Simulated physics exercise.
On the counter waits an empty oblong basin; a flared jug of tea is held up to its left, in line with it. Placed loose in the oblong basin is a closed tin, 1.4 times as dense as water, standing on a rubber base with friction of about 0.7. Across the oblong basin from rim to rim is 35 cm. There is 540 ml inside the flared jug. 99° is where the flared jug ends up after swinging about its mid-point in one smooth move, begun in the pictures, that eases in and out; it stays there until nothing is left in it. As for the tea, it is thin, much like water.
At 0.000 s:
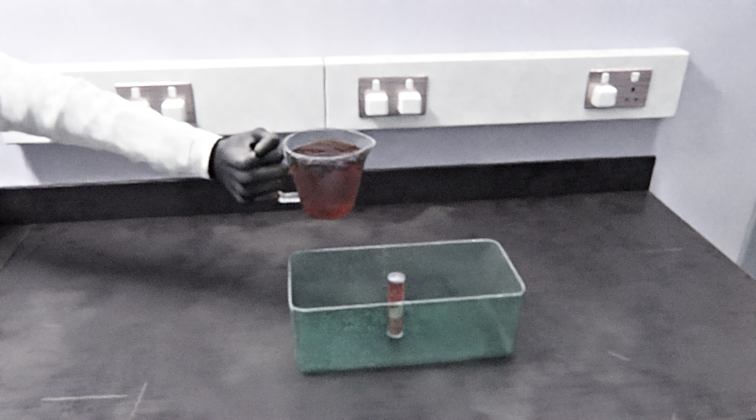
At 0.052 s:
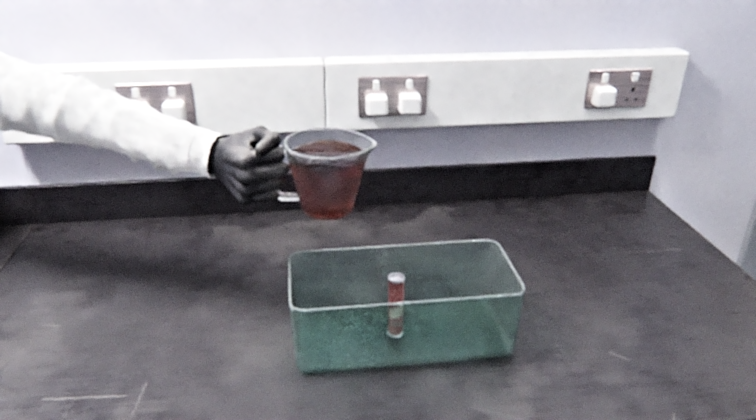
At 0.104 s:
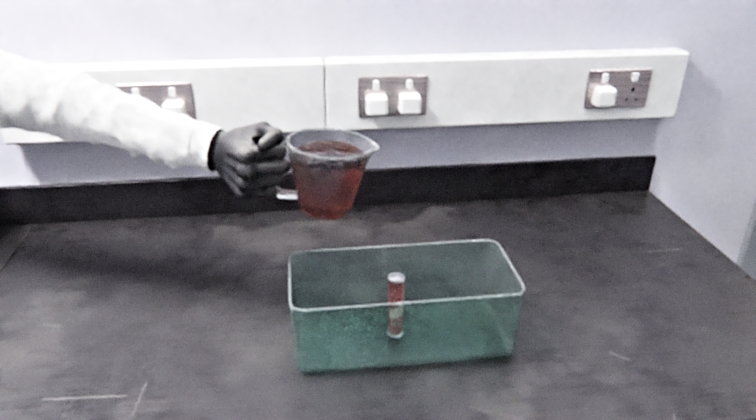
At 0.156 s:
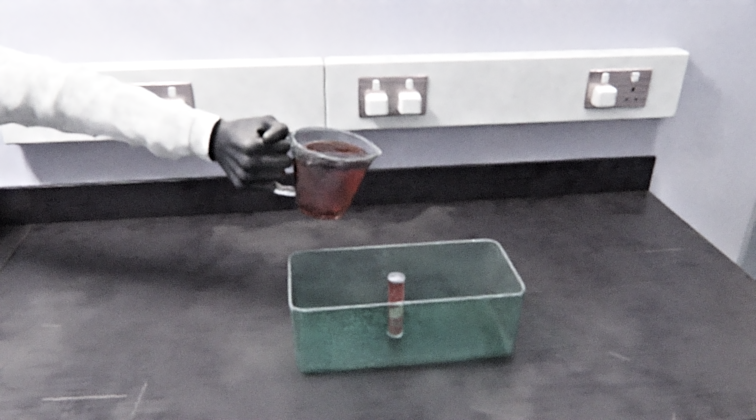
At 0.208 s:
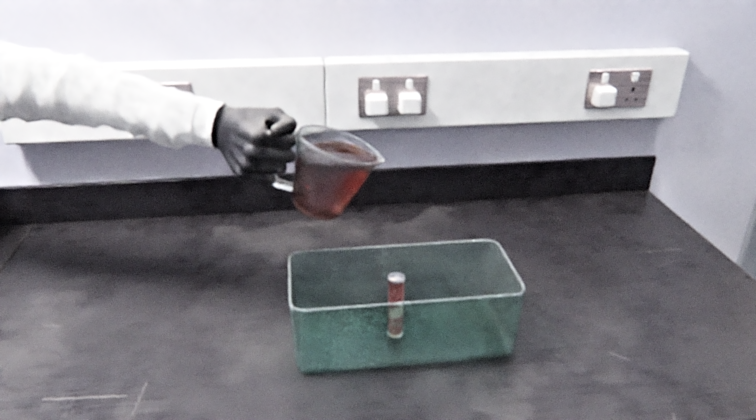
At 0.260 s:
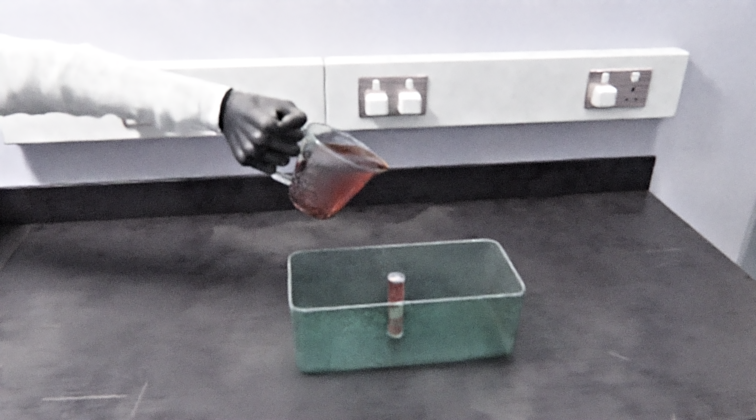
A black-gloved hand held a clear jug of reddish-brown tea above a greenish see-through basin with a small closed tin inside, then gradually tilted the jug to the right until the tea reached its lip.
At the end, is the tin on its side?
It does not come down.
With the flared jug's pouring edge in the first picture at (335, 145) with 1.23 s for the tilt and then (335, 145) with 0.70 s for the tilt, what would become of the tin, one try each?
In the first try it comes down; in the second it comes down.
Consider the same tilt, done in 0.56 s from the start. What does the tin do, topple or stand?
Outcome - the tin remains standing.
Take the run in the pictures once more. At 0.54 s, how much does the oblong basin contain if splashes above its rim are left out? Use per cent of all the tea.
I'd put it near 18 percent.
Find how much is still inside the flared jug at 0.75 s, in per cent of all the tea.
I reckon near 7 per cent still sits there.
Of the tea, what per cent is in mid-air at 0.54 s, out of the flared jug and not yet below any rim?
36 per cent.
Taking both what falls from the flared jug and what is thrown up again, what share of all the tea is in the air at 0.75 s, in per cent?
Something like 16 per cent of the total.
After 0.54 s the tilt is 87° and 46 per cent is still to pour; the tin stands where it began.
After 0.75 s the tilt is 99° and 7 per cent is still to pour; the tin stands where it began.
After 0.96 s the tilt is 99° and 0 per cent is still to pour; the tin stands where it began.
After 1.20 s the tilt is 99° and 0 per cent is still to pour; the tin stands where it began.
In the end the tin stands where it began.
